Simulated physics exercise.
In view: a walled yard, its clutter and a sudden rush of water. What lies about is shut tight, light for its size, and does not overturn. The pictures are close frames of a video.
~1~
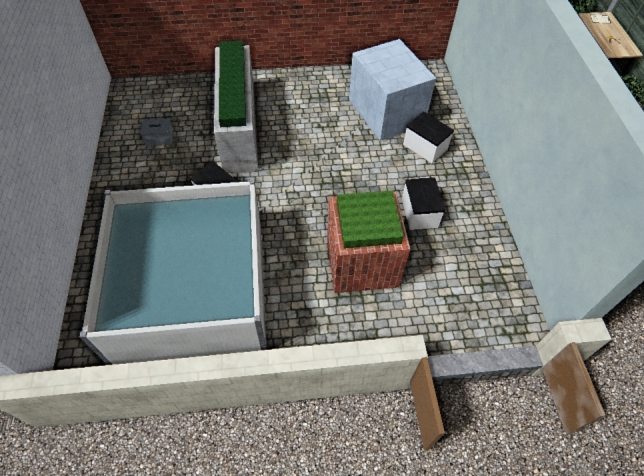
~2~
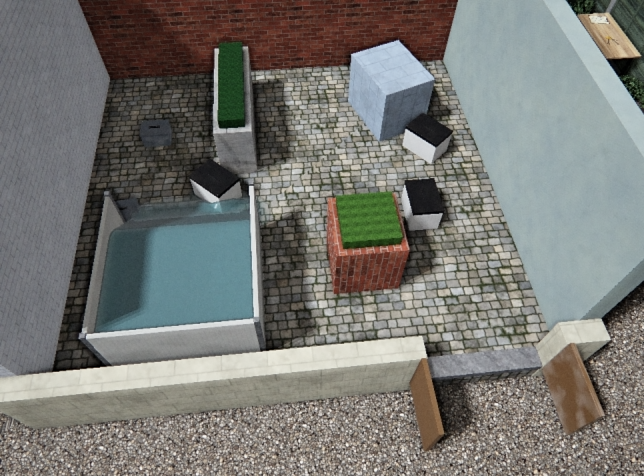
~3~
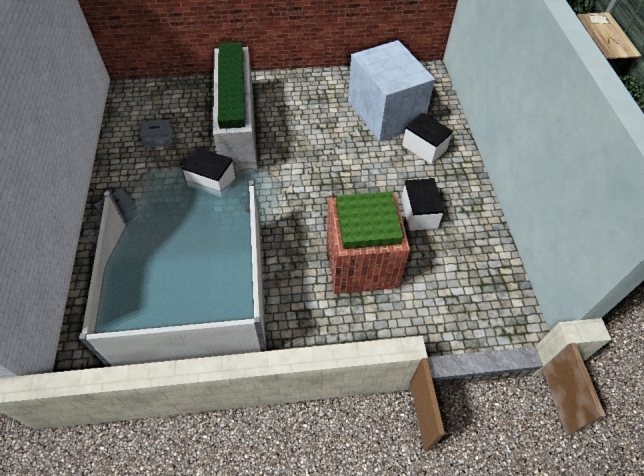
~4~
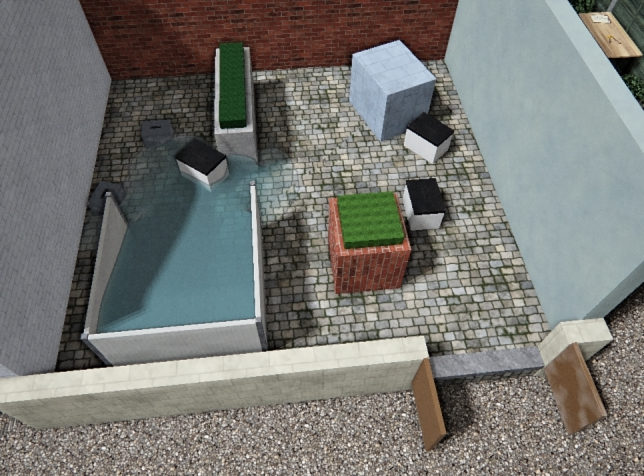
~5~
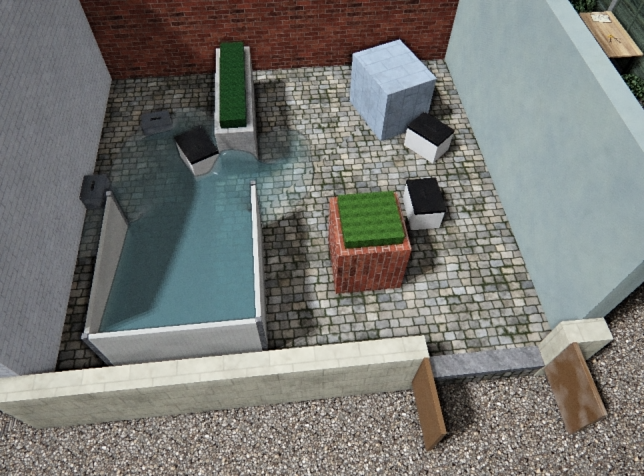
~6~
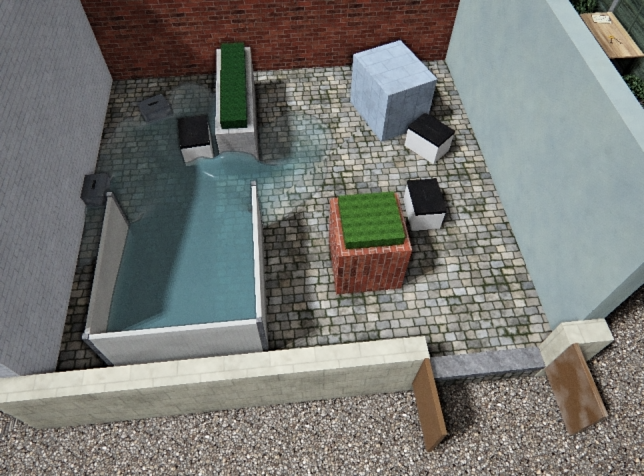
At first, blue water fills a white-walled tank in a cobbled yard. Its far side opens and water rushes out across the stones, pushing a black-topped white box left, then back beside the hedge planter, while a small grey object shifts to the left wall and the brick planter stays put.
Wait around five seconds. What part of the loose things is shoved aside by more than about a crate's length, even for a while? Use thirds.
Share: At least two thirds.
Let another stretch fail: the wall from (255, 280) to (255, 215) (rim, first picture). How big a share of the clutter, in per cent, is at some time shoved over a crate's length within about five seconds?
About 20 per cent.
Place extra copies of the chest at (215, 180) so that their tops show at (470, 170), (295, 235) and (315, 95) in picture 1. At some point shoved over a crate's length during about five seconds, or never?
In that order: That far or more, not that far, moved that far.
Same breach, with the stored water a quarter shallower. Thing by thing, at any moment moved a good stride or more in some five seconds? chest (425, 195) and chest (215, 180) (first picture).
As listed: Short of that, pushed that far.
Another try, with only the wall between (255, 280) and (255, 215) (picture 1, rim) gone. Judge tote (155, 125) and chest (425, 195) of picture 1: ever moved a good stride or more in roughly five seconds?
In that order: No, under that.
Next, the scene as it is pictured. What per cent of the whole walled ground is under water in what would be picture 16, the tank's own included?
Close to 65 %.
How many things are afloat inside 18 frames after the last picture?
That makes 5.
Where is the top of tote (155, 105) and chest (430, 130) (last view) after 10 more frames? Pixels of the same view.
Around (134, 71) and (469, 117).
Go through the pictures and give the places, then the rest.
In the first frame, a chest at (215, 180) rests on the ground; a tote is out of sight; 0 of 5 have shifted.
In the second frame, a chest at (214, 177) rests on the ground, close to its start; a tote at (121, 209), on the bottom; 1 of 5 have shifted.
In the third frame, a chest at (207, 163) rests on the ground, a stride from its start; a tote at (114, 203), on the bottom, close to its start; 2 of 5 have shifted.
In the fourth frame, a chest at (200, 156), afloat, a stride from its start; a tote at (104, 194), on the bottom, a stride from its start; 2 of 5 have shifted.
In the fifth frame, a chest at (196, 144), afloat, a stride from its start; a tote at (93, 186) rests on the ground, a stride from its start; 3 of 5 have shifted.
In the sixth frame, a chest at (193, 130) floats, a stride from its start; a tote at (94, 185) rests on the ground, a stride from its start; 3 of 5 have shifted.
A moment on, 3 of 5 are well off their spots; 1 afloat.
Next, 4 of 5 are well off their spots; 3 afloat.
Later, 3 of 5 are well off their spots; 5 afloat.
In the end, 4 of 5 are well off their spots, and 5 have been at some point; 5 afloat.
